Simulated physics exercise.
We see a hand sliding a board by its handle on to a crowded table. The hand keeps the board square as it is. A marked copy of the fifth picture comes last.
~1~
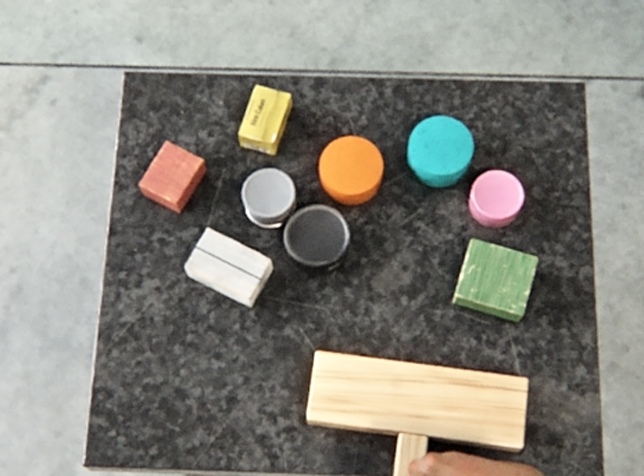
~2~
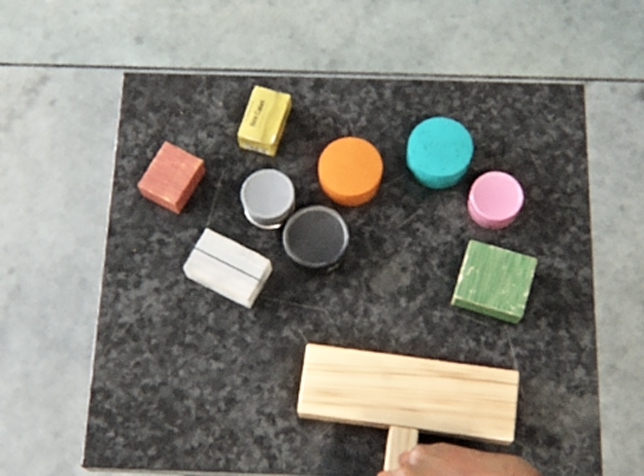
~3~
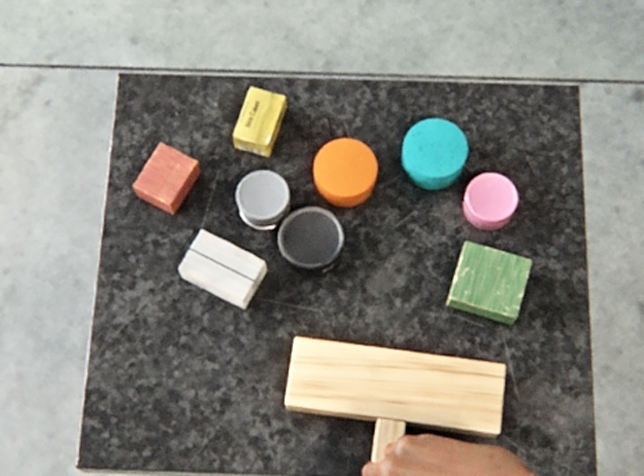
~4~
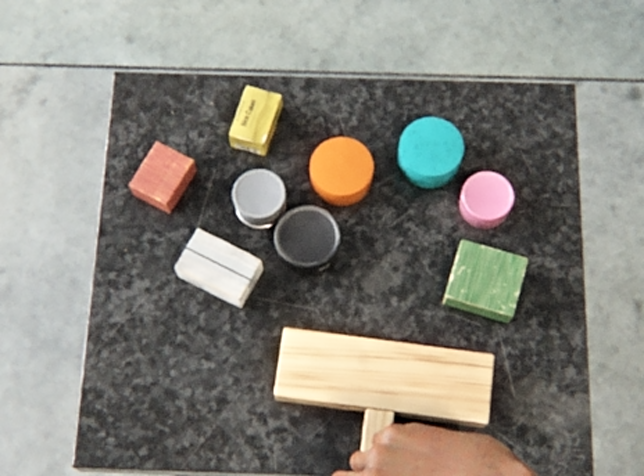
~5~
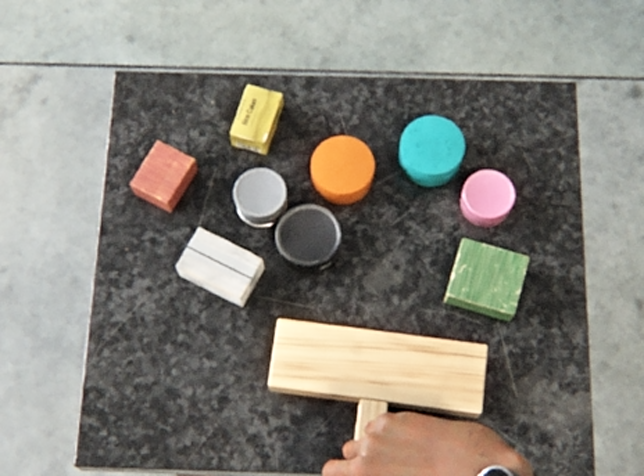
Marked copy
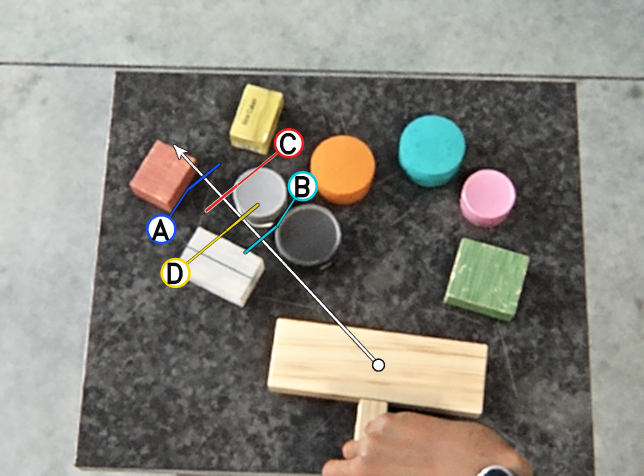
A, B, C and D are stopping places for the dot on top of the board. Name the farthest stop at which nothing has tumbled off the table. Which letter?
D is the last safe stop.
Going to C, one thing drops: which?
The white box.
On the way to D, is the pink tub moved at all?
No.
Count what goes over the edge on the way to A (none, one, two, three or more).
By then, one.
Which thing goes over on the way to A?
The white box.
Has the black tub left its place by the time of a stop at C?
Yes.
On the marked copy, A at (204, 177); B at (261, 239); C at (222, 197); D at (242, 218); the arrow from (378, 365) to (174, 146); the white dot at (378, 365).
With D. Early on, board (327, 314); white box (199, 249); yellow packet (257, 119).
Further on, board (278, 259); white box (144, 226); orange pot (349, 162).
At the end, board (243, 223); white box (107, 213); red block (153, 157); nothing has fallen.
As for the rest, A drops the white box; B is safe but short; C drops the white box.
